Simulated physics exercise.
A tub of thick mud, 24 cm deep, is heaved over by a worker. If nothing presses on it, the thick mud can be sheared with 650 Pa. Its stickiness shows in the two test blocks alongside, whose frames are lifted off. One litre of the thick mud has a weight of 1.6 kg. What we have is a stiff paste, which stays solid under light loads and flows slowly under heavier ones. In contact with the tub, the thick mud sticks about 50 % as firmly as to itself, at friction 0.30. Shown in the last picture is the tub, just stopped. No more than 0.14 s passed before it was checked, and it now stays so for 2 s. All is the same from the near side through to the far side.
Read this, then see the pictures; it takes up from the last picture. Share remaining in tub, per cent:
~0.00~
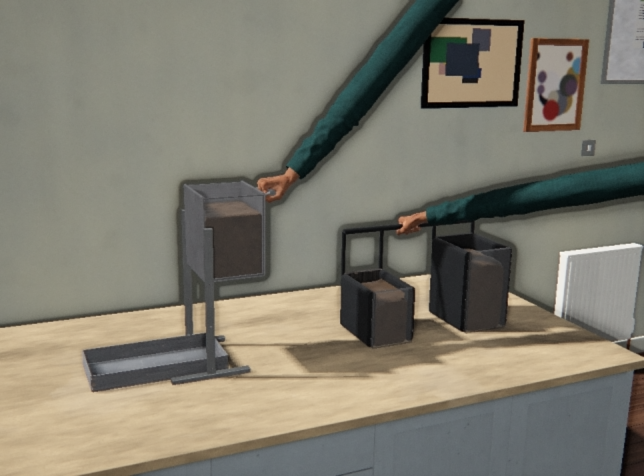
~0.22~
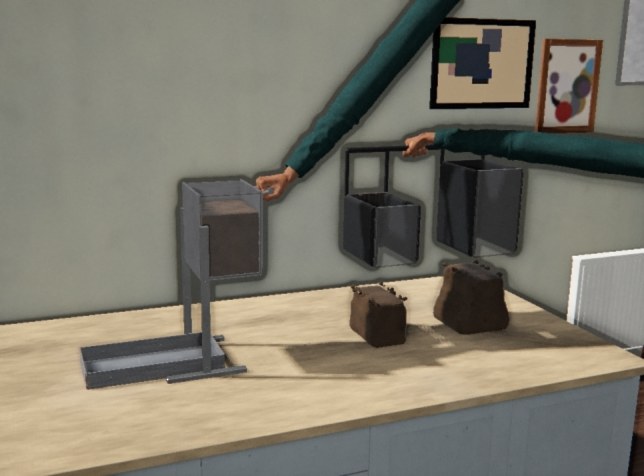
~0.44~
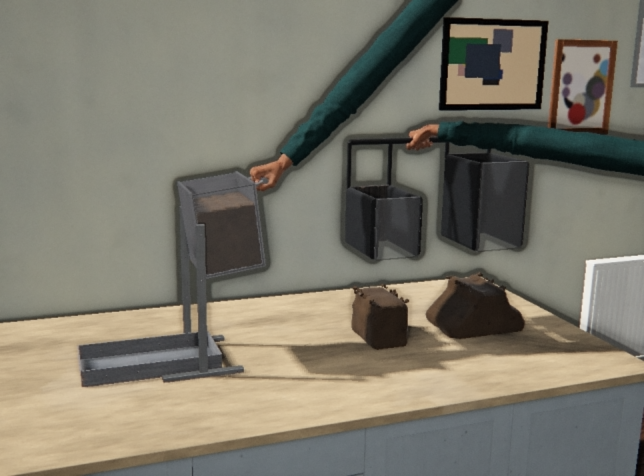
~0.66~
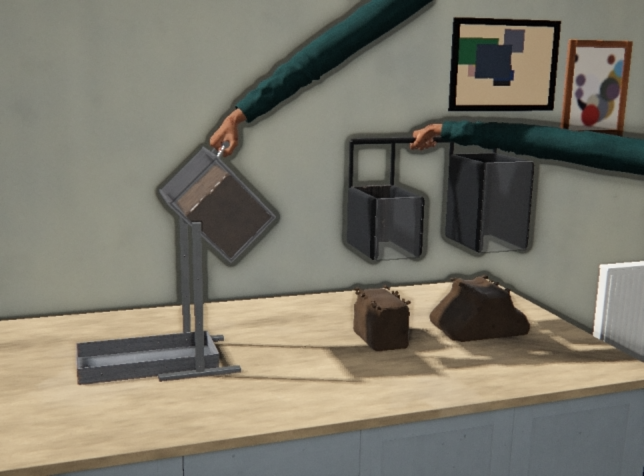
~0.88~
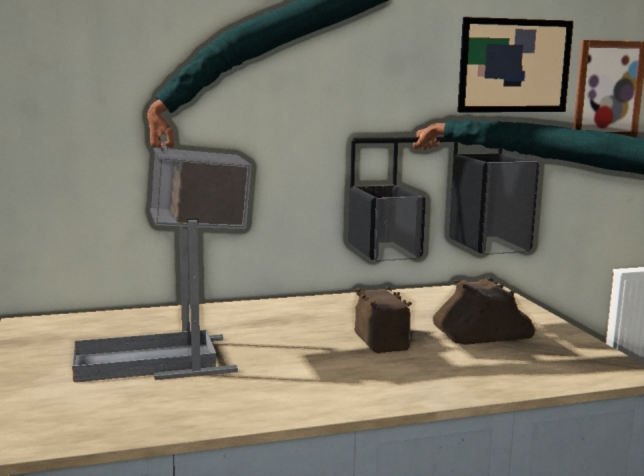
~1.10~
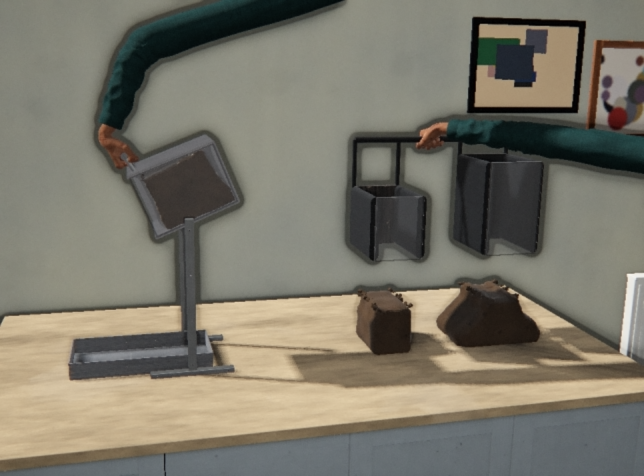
Near 0 percent.
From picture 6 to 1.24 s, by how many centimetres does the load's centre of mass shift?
Shift: Roughly 6 cm.
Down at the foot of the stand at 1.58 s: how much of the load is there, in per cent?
40 %.
By 1.24 s, the tub is at 112 degrees and holds 85 %.
By 1.41 s, the tub is at 112 degrees and holds 38 %.
By 1.58 s, the tub is at 112 degrees and holds 0 %.
By 1.75 s, the tub is at 112 degrees and holds 0 %.
By 3.10 s, at the end, the tub is at 112 degrees and holds 0 %.
